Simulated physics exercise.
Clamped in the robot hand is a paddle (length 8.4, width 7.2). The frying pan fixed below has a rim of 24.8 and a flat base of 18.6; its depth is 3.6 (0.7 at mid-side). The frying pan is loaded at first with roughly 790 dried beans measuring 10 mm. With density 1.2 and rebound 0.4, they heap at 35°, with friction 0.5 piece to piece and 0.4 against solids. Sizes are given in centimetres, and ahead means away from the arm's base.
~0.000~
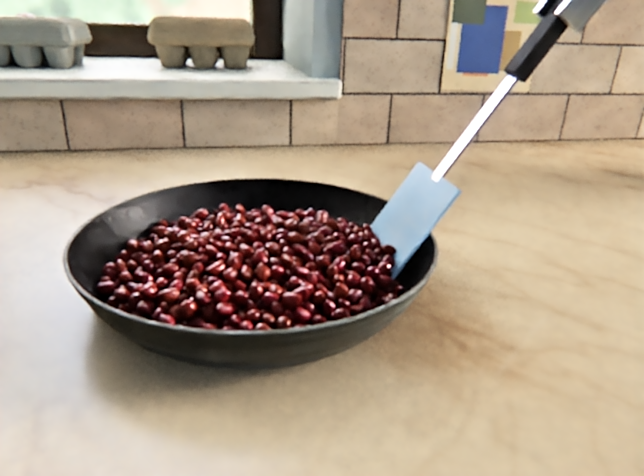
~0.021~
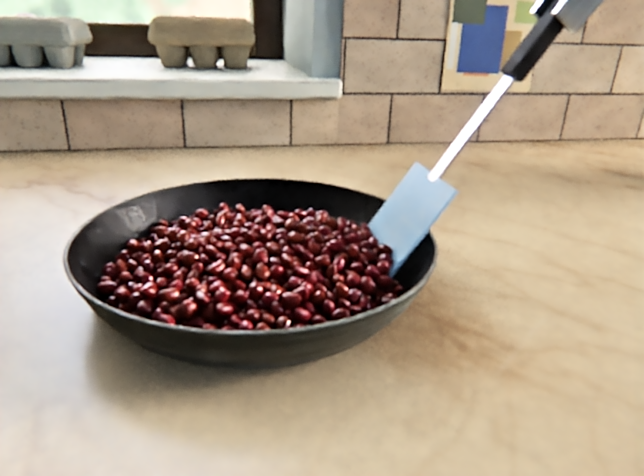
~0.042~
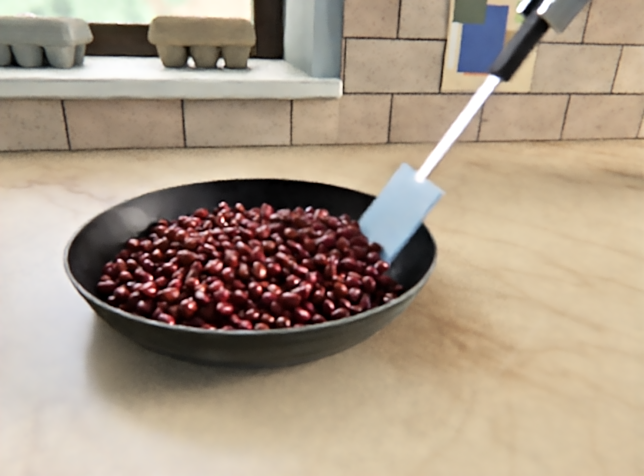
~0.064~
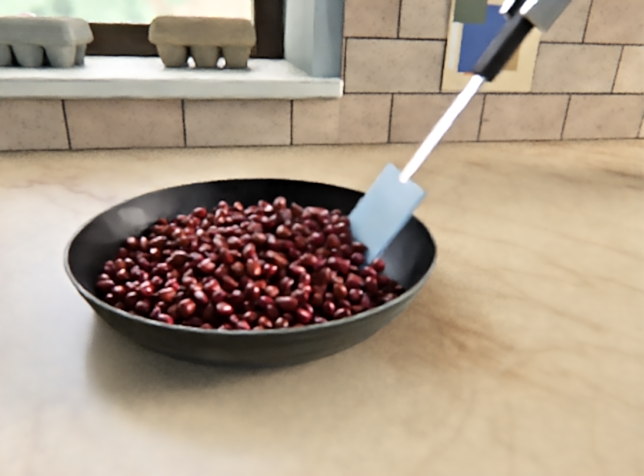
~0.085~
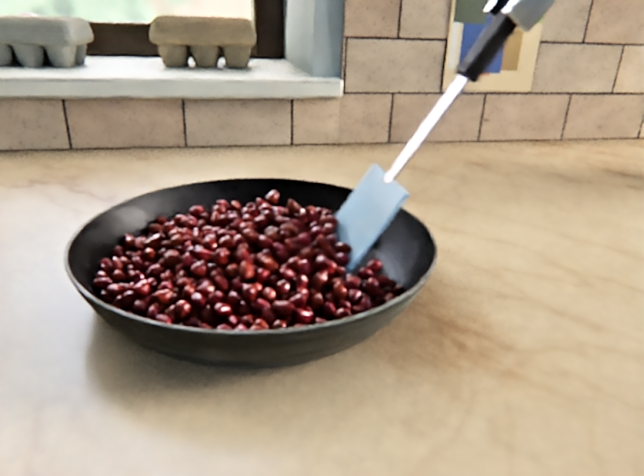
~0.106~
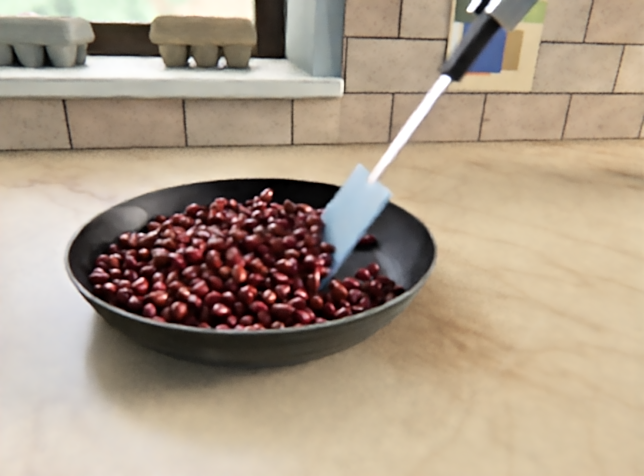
A robot arm pushes a blue paddle leftward through dark red beans in a pan.
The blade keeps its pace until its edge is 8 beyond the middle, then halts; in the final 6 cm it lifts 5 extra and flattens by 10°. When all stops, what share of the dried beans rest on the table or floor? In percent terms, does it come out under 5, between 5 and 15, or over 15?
It comes out between 5 and 15 %.
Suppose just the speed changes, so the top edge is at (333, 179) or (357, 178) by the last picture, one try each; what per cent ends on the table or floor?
Estimates: About 15 %, about 10 %.
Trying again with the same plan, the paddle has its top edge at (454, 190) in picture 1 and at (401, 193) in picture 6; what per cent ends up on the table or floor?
5 per cent.
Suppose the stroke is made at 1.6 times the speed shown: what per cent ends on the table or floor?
Estimate: Approx. 15 %.
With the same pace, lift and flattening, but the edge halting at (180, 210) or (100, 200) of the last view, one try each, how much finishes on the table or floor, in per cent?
About 0 and 20 per cent.
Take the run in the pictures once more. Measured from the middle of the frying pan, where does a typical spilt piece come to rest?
It works out to near 18 cm.
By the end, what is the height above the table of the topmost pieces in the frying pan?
Some 5.0 cm.
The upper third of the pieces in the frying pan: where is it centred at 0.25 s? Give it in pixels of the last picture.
Around (151, 241).
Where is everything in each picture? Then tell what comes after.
In the first frame, paddle top edge at (439, 175), sloping 56°; upper third of the load around (265, 248), from x 105 to 400, top at y 210; 788 in the frying pan.
In the second frame, paddle top edge at (436, 175), sloping 56°; upper third of the load around (266, 248), from x 105 to 400, top at y 210.
In the third frame, paddle top edge at (422, 176), sloping 56°; upper third of the load around (270, 246), from x 105 to 400, top at y 205.
In the fourth frame, paddle top edge at (407, 177), sloping 56°; upper third of the load around (262, 244), from x 105 to 400, top at y 205.
In the fifth frame, paddle top edge at (391, 177), sloping 56°; upper third of the load around (253, 243), from x 100 to 400, top at y 200.
In the sixth frame, paddle top edge at (374, 178), sloping 56°; upper third of the load around (243, 245), from x 100 to 400, top at y 195; 788 in the frying pan.
By 0.18 s, sloping 56°, highest piece 4 above the table; 788 in the frying pan.
By 0.25 s, sloping 51°, highest piece 6 above the table; 784 in the frying pan, 4 on the blade or in flight.
By 0.49 s, sloping 46°, highest piece 5 above the table; 722 in the frying pan, 65 on the table or floor, 1 on the blade or in flight.
By 1.54 s, sloping 46°, highest piece 5 above the table; 717 in the frying pan, 71 on the table or floor.
Final count, 717 in the frying pan, 71 on the table or floor. That is 9 % on the table or floor.
